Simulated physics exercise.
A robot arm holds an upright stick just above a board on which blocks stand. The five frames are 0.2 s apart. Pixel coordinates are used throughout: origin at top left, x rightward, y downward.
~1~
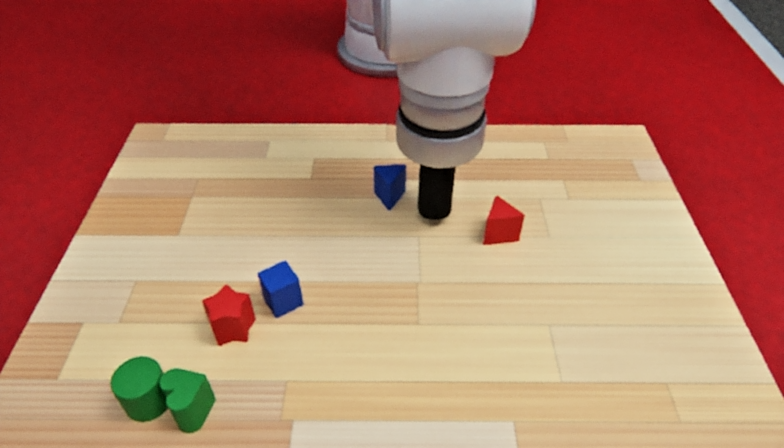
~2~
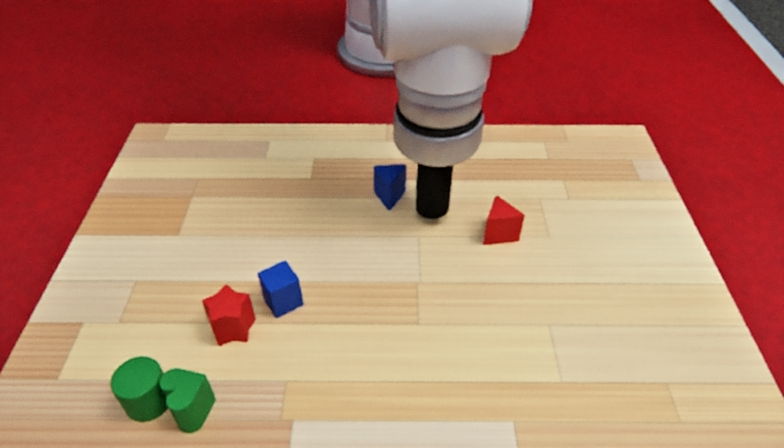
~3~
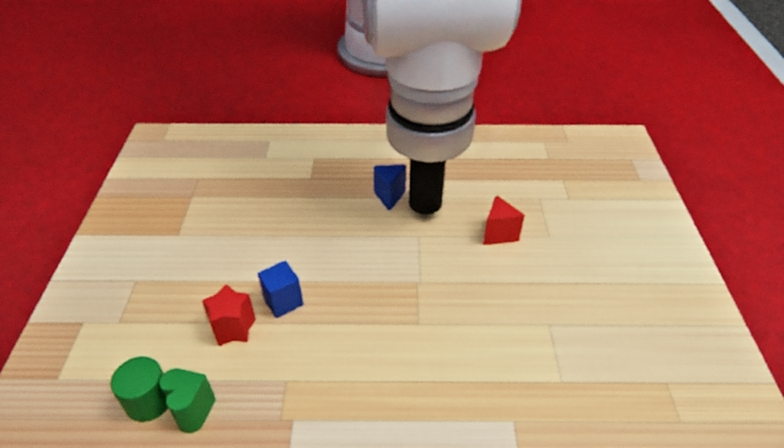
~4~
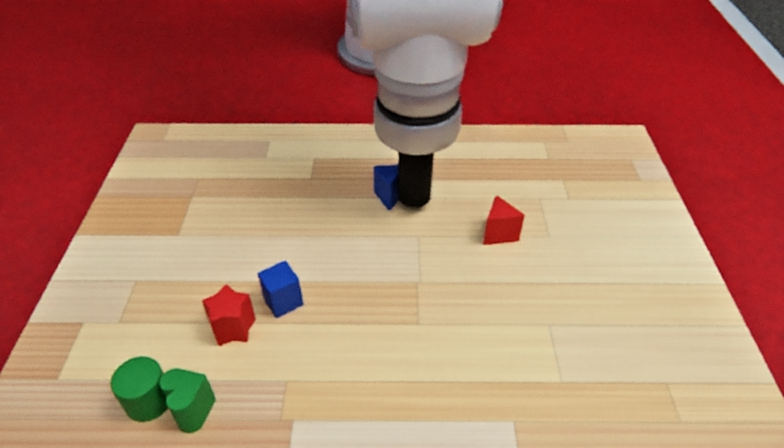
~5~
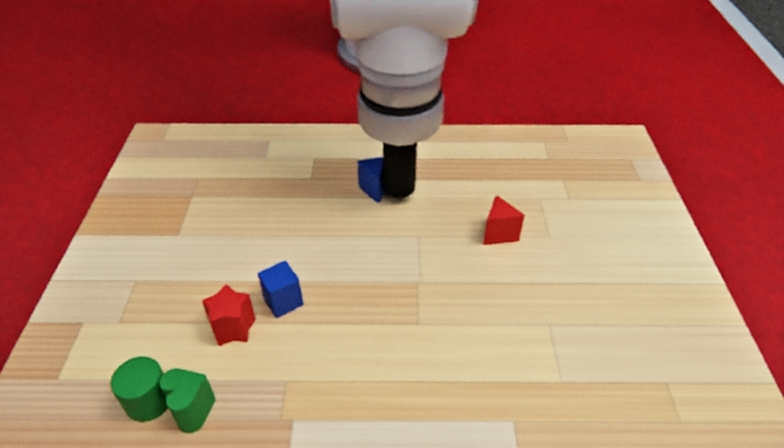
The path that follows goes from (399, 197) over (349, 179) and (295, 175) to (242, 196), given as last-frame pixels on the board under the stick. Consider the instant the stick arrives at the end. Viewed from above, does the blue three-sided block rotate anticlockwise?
Going by the path, no.
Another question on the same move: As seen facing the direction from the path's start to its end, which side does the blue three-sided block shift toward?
Towards the right-hand side.
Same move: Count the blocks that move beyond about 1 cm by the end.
Most likely one.
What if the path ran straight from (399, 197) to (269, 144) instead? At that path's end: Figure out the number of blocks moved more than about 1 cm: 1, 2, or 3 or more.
The way I see it, the answer is one.
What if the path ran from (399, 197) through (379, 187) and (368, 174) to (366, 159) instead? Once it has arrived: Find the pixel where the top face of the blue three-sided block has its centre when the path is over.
So, by the moment the path ends, you'll find the top centre of the blue three-sided block at (340, 148).
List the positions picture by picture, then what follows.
Lower end of the stick at (435, 209), tops of blocks, blue three-sided block at (390, 171), in the first picture.
Stick at (432, 208), blocks as before, in the second picture.
Stick at (426, 203), blocks as before, in the third picture.
Stick at (414, 197), blocks as before, in the fourth picture.
Stick at (399, 188), blue three-sided block at (375, 164), in the fifth picture.
On the path given first. One third of the way, stick at (348, 169); blue three-sided block at (324, 146).
Two thirds of the way, stick at (293, 166); blue three-sided block at (280, 136), turned 40° clockwise.
At the end, stick at (240, 186); blue three-sided block at (279, 136), turned 40° clockwise.
